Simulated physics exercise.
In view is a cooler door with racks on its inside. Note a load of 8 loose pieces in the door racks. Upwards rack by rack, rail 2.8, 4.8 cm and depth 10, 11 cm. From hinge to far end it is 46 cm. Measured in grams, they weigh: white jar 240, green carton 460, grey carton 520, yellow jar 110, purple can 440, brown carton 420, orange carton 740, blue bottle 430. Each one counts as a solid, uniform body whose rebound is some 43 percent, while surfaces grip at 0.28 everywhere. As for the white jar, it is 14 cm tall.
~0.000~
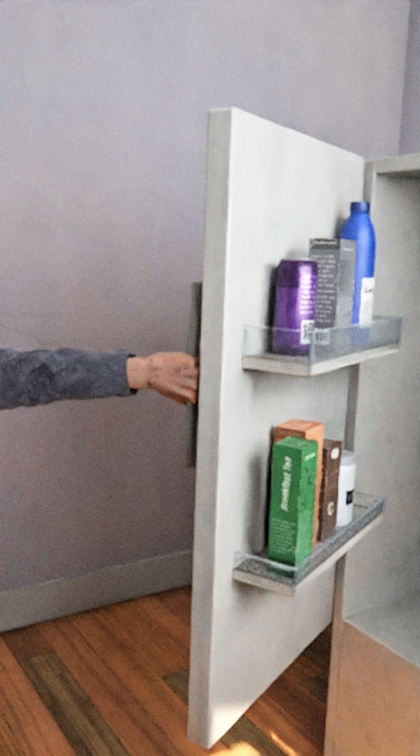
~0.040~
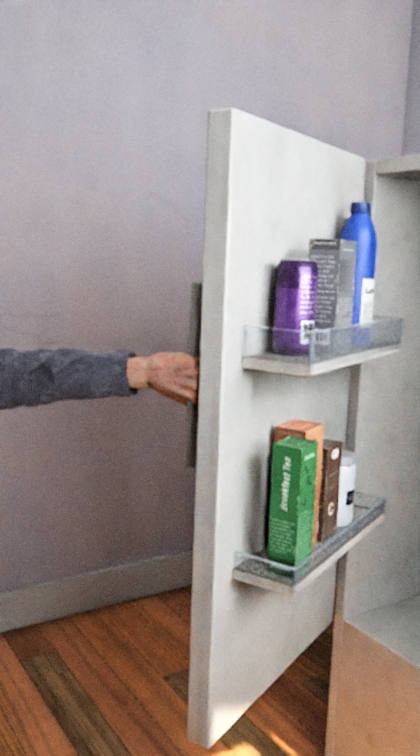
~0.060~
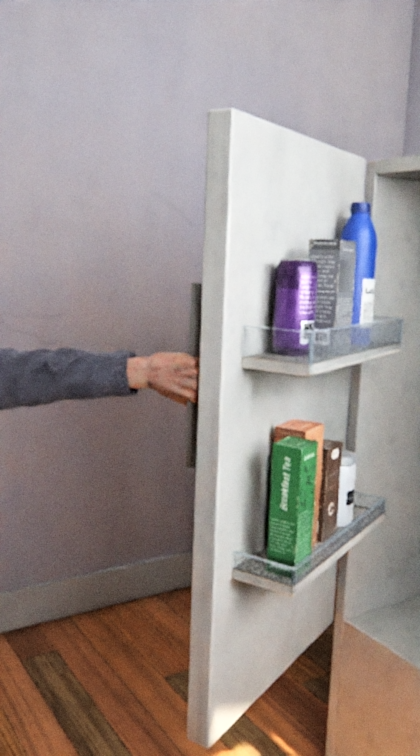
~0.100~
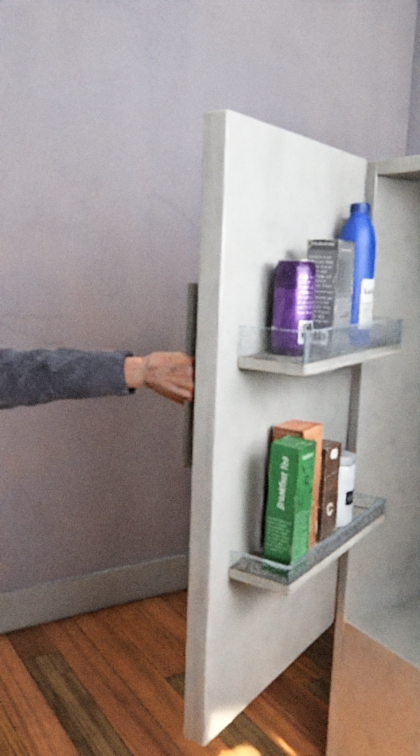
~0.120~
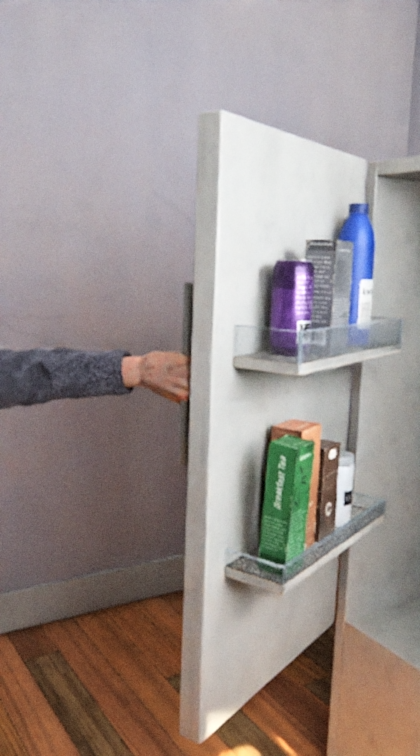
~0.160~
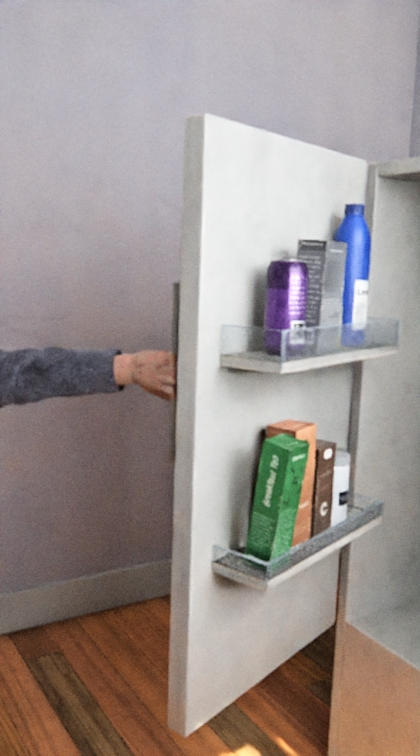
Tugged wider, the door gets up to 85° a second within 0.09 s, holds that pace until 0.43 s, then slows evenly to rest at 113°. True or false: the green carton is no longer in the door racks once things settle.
True.
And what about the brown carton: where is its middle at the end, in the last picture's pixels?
It settles somewhere near (242, 466).
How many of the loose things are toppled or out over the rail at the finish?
Count: 1.
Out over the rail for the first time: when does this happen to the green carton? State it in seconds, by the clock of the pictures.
0.3 s, roughly.
After 0.36 s, open by 87°; green carton now out over the rail; purple can moved 3 cm; orange carton moved 3 cm.
After 0.66 s, open by 108°; purple can moved 3 cm; orange carton moved 3 cm.
After 0.96 s, open by 113°; purple can moved 3 cm; orange carton moved 3 cm.
In the end (1.5 s), out over the rail, green carton; the other 7 under 5 cm from the start.
